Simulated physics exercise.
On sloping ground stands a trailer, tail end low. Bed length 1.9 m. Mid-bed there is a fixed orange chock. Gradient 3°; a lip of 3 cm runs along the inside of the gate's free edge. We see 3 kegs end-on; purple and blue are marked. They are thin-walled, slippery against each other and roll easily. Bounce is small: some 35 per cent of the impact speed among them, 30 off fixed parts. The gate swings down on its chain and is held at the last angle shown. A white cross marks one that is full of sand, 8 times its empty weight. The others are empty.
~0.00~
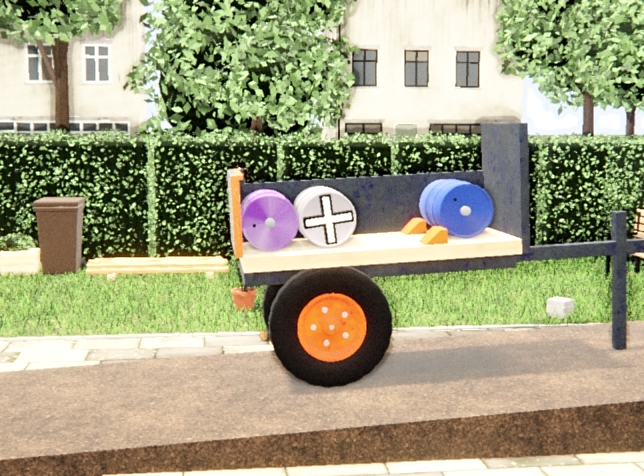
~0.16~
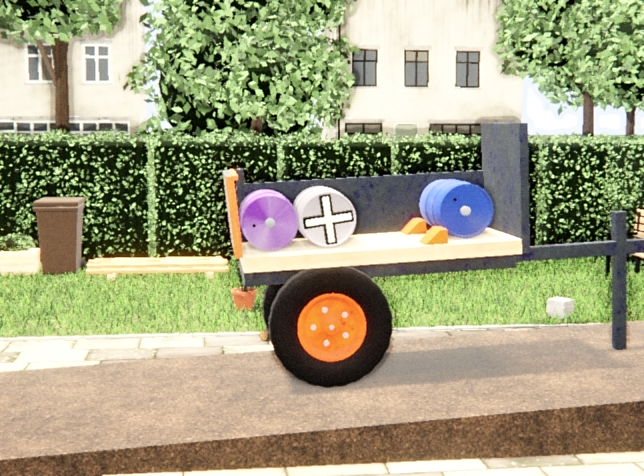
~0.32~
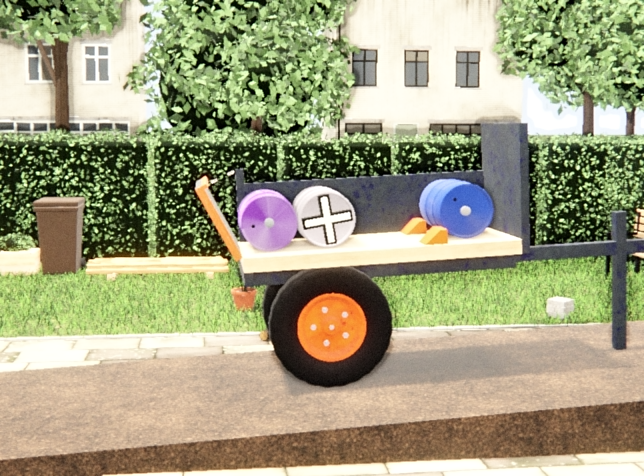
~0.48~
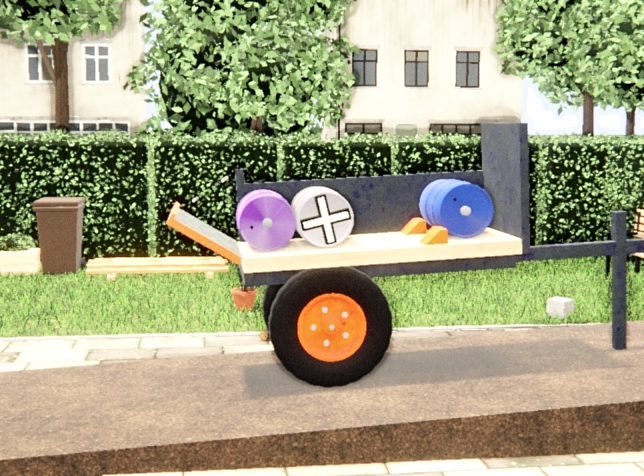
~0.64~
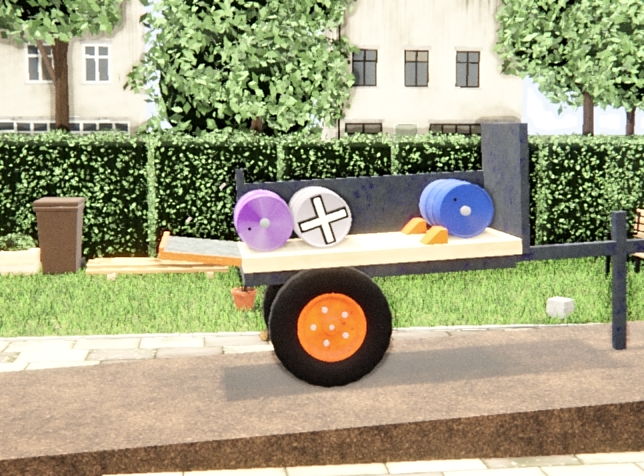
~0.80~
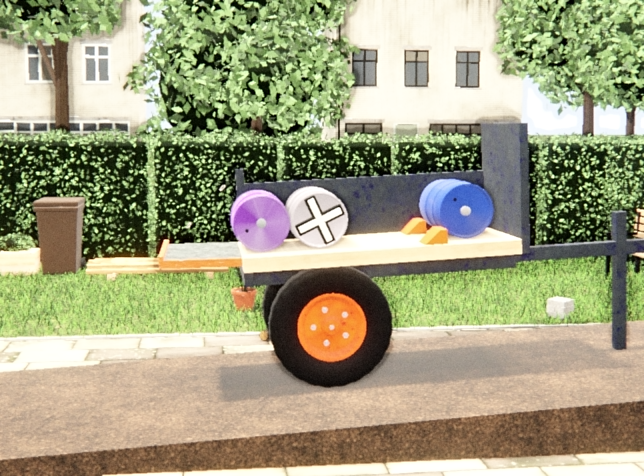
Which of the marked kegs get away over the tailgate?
The purple one rolls out; the blue one remains aboard.
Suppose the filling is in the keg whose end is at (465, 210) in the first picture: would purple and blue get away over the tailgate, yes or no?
In that case purple no, blue no.
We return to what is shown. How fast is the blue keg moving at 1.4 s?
Near 0.0 m/s.
Then, 1.4 s in, purple is on the bed, 5 cm short of the hinge, rolling left; blue is on the bed, 160 cm short of the hinge; 0 out so far.
Then, 2.1 s in, purple is on the gate, 25 cm past the hinge, rolling left; still the same for blue; 0 out so far.
Then, 3.0 s in, purple is dropping off the gate; still the same for blue; 1 out so far.
In the end (10.9 s), purple is off the vehicle; blue is on the bed, 160 cm short of the hinge; 1 out so far.
